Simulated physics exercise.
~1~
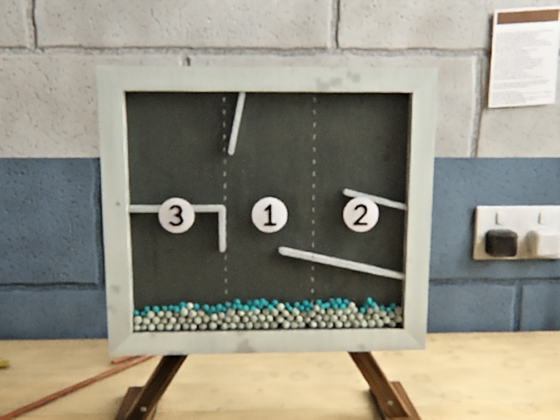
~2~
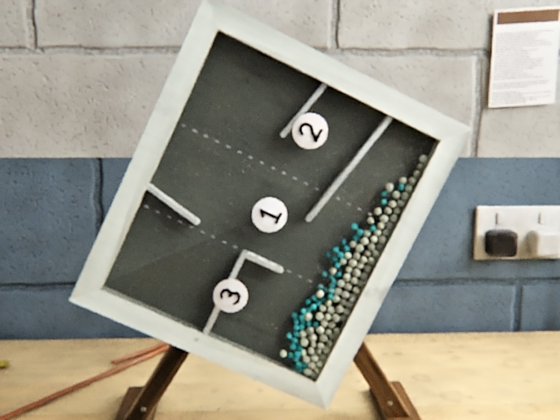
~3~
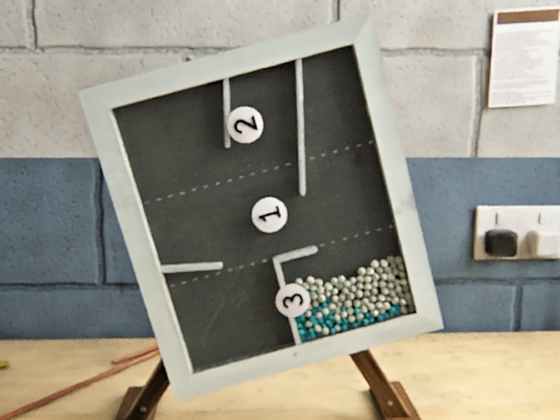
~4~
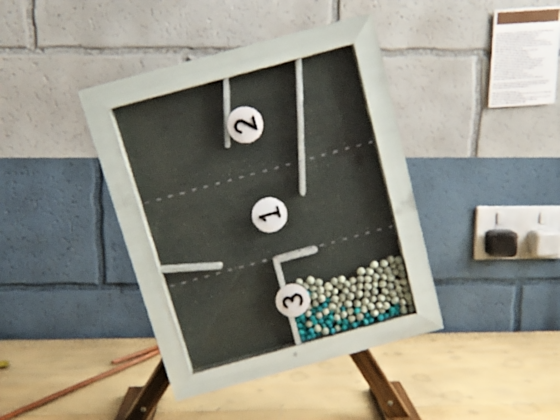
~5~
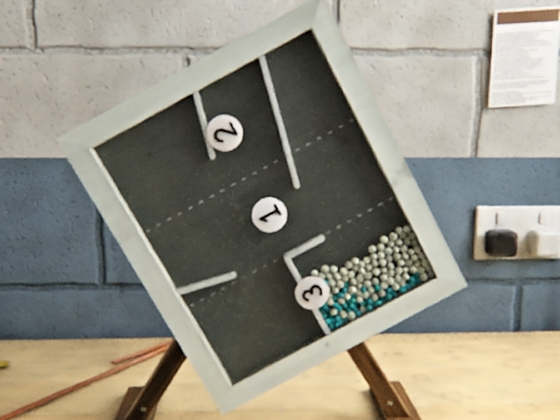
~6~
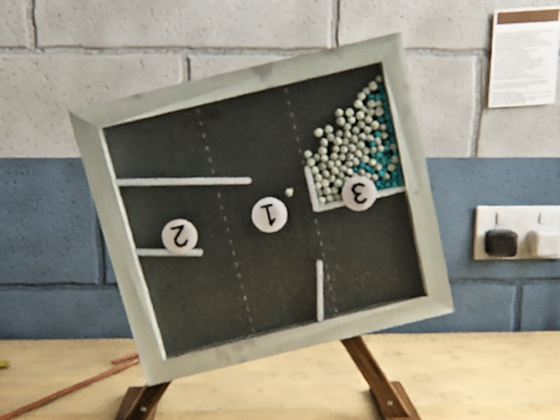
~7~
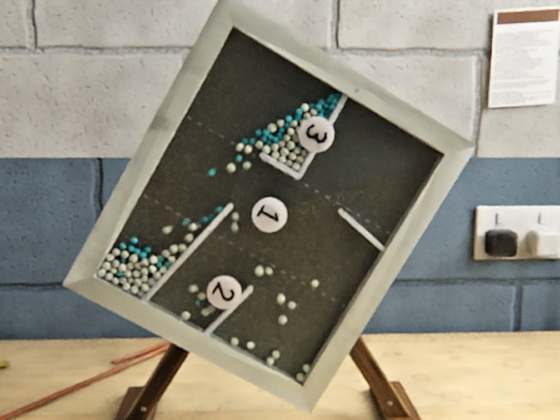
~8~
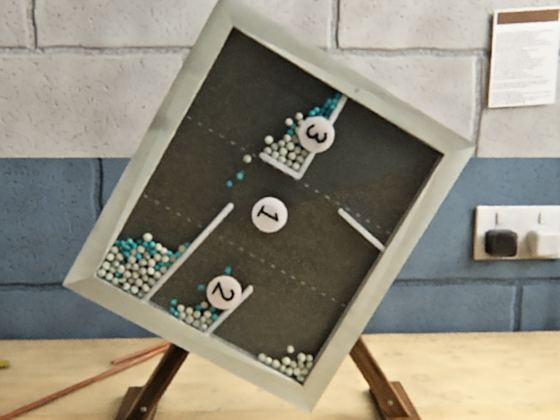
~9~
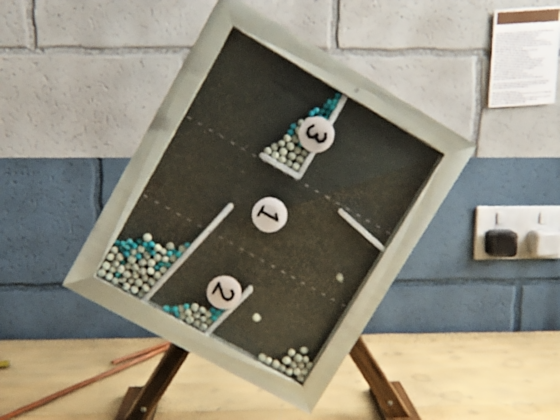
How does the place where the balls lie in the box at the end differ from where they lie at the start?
At the start the balls lie in one layer along the bottom of the box, while at the end they are split into separate heaps, with most at the lower left and some still held up beside disc three. Their middle is now further left and higher than before.
